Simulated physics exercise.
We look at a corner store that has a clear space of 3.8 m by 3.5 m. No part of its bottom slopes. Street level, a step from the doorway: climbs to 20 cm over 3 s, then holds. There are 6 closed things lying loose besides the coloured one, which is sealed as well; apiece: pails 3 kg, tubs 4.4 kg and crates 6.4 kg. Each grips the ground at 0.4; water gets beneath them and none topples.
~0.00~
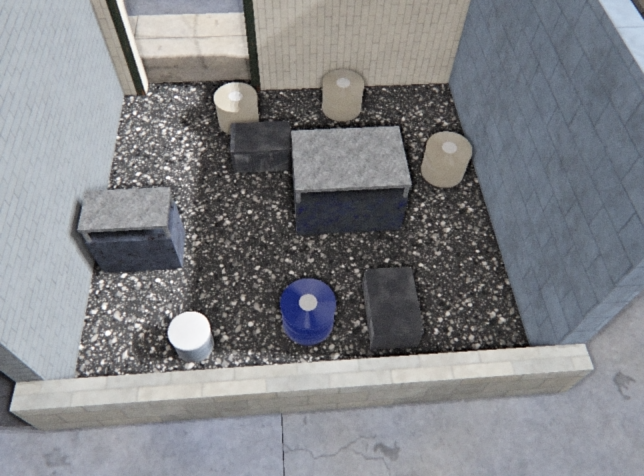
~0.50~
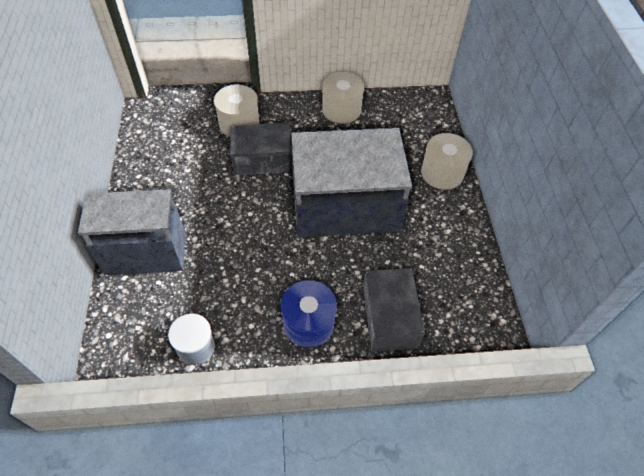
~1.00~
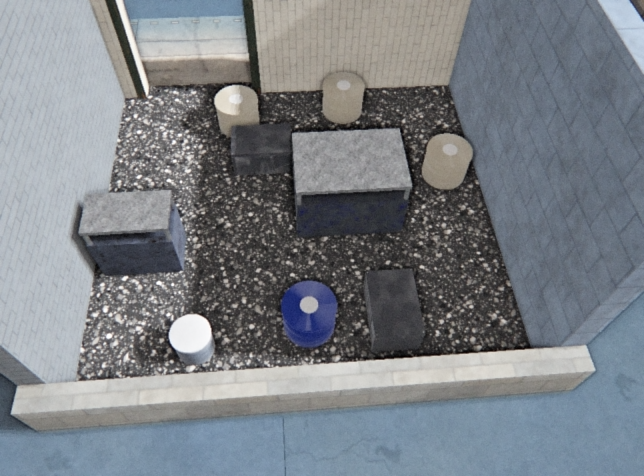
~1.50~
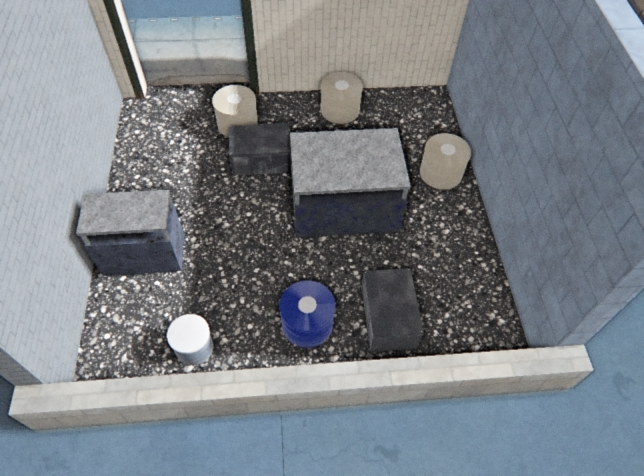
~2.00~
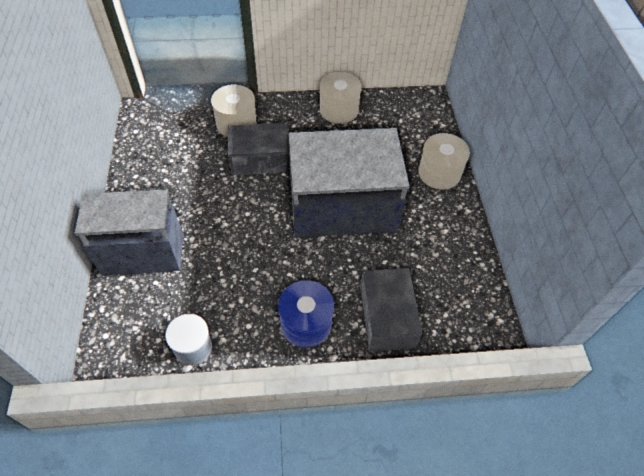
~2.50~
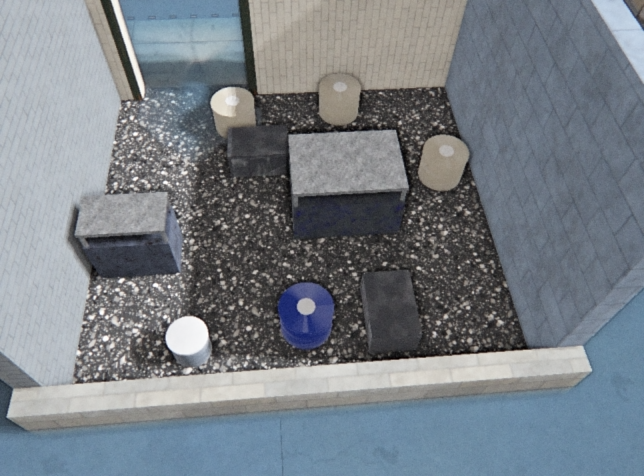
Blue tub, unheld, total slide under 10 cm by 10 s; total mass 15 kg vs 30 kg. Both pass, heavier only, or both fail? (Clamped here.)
Heavier only.
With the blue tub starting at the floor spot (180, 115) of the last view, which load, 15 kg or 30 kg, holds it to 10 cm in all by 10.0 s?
The answer: No weight will do.
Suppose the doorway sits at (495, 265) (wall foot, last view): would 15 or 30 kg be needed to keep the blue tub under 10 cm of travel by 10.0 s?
If so, then only the second option works.
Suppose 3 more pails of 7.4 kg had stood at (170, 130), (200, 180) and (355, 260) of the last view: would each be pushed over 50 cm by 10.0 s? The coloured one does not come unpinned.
In turn: Over, more, less.
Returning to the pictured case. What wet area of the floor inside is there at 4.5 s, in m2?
6.5 m2.
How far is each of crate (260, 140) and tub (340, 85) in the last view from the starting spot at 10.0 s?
In turn: 200 cm, 50 cm.
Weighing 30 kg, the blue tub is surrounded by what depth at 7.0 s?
Something like 7 centimetres.
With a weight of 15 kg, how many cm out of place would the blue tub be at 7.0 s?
Roughly 30 cm.
After 3.5 s the blue tub would be 0 cm from its start with 15 kg and 0 cm from its start with 30 kg; 0 cm of water round it then.
After 4.5 s the blue tub would be 0 cm from its start with 15 kg and 0 cm from its start with 30 kg; 1 cm of water round it then.
After 7.0 s the blue tub would be 28 cm from its start with 15 kg and 1 cm from its start with 30 kg; 7 cm of water round it then.
After 10.0 s the blue tub would be 147 cm from its start with 15 kg and 1 cm from its start with 30 kg; 8 cm of water round it then.
